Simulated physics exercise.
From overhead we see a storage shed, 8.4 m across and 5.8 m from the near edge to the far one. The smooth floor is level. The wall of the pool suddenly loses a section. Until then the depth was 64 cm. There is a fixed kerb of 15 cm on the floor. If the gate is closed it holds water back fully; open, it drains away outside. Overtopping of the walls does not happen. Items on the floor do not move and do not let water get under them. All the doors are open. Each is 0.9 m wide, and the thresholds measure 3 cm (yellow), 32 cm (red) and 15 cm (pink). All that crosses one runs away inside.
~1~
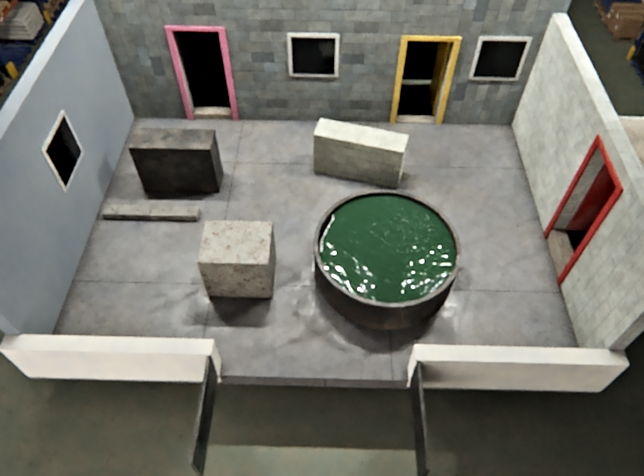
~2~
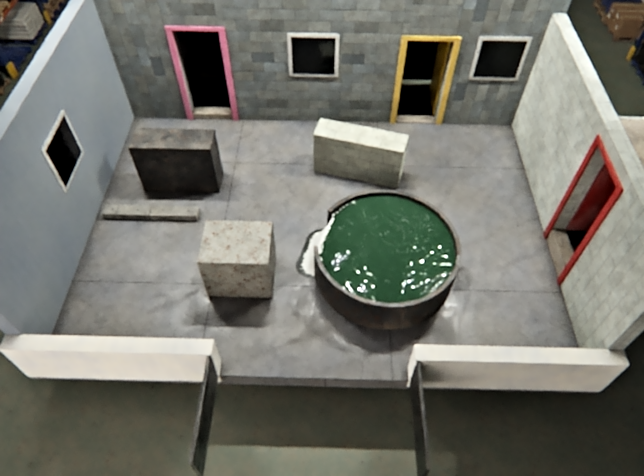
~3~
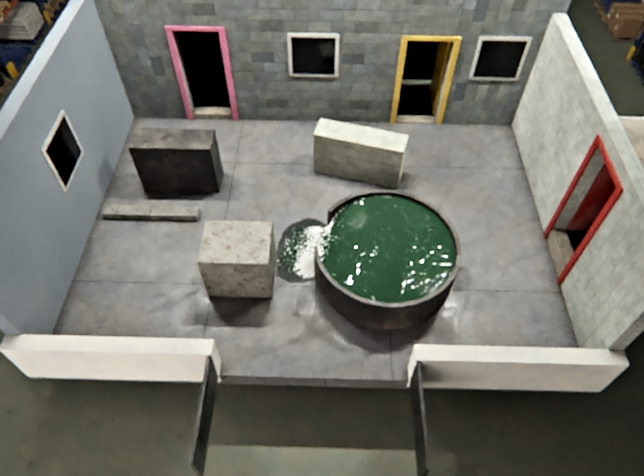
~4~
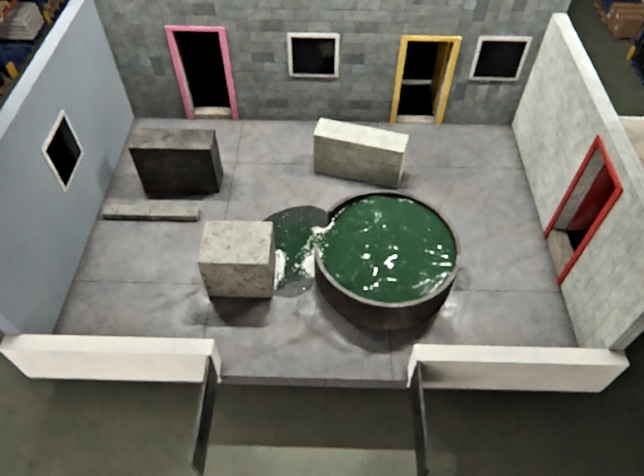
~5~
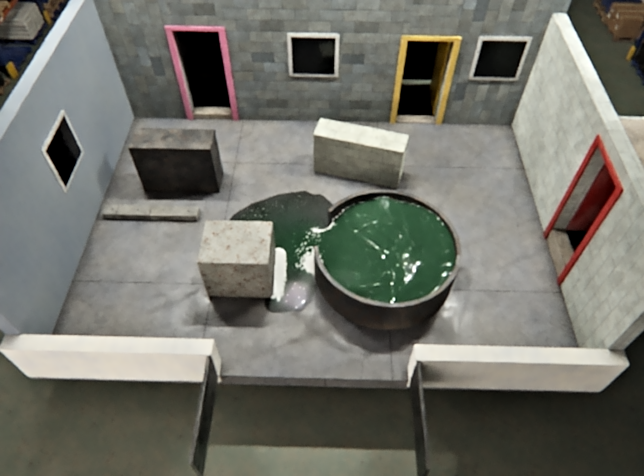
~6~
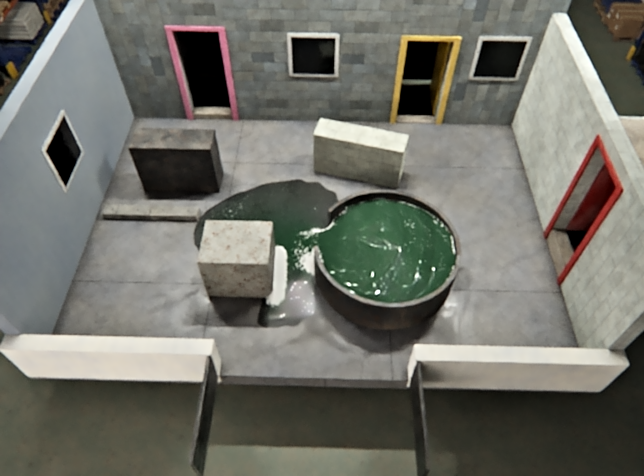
Green water pouring from the left side of a round pool, spreading around a pale block across a grey shed floor.
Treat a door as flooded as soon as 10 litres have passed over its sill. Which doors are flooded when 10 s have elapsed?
The flooding: The yellow door stays unflooded; the red door stays unflooded; the pink door stays unflooded.
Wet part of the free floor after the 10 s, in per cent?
Close to 80 in a hundred.
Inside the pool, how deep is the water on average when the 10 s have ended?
Mean depth: About 13 cm.
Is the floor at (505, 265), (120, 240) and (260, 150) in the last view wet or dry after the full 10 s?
Going through the three points: Not yet touched, then awash, then awash.
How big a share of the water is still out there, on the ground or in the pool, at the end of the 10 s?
Roughly 84 in a hundred.
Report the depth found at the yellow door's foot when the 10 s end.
Depth: Approx. 3.0 cm.
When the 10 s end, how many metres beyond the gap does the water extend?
That works out near 5.6 m.
A moment later water covers 25 % of the floor and is deepest (44 cm) near (283, 259); yellow door not reached, red door not reached, pink door not reached.
Soon after water covers 35 % of the floor and is deepest (36 cm) near (283, 259); yellow door not reached, red door not reached, pink door 14 cm at the sill, 0 L in.
Next water covers 45 % of the floor and is deepest (29 cm) near (283, 259); yellow door not reached, red door not reached, pink door 12 cm at the sill, 3 L in.
Later on water covers 60 % of the floor and is deepest (18 cm) near (283, 259); yellow door 2 cm at the sill, 0 L in, red door not reached, pink door 8 cm at the sill, 3 L in.
At the end water covers 80 % of the floor and is deepest (11 cm) near (283, 259); yellow door 3 cm at the sill, 1 L in, red door not reached, pink door 8 cm at the sill, 4 L in.
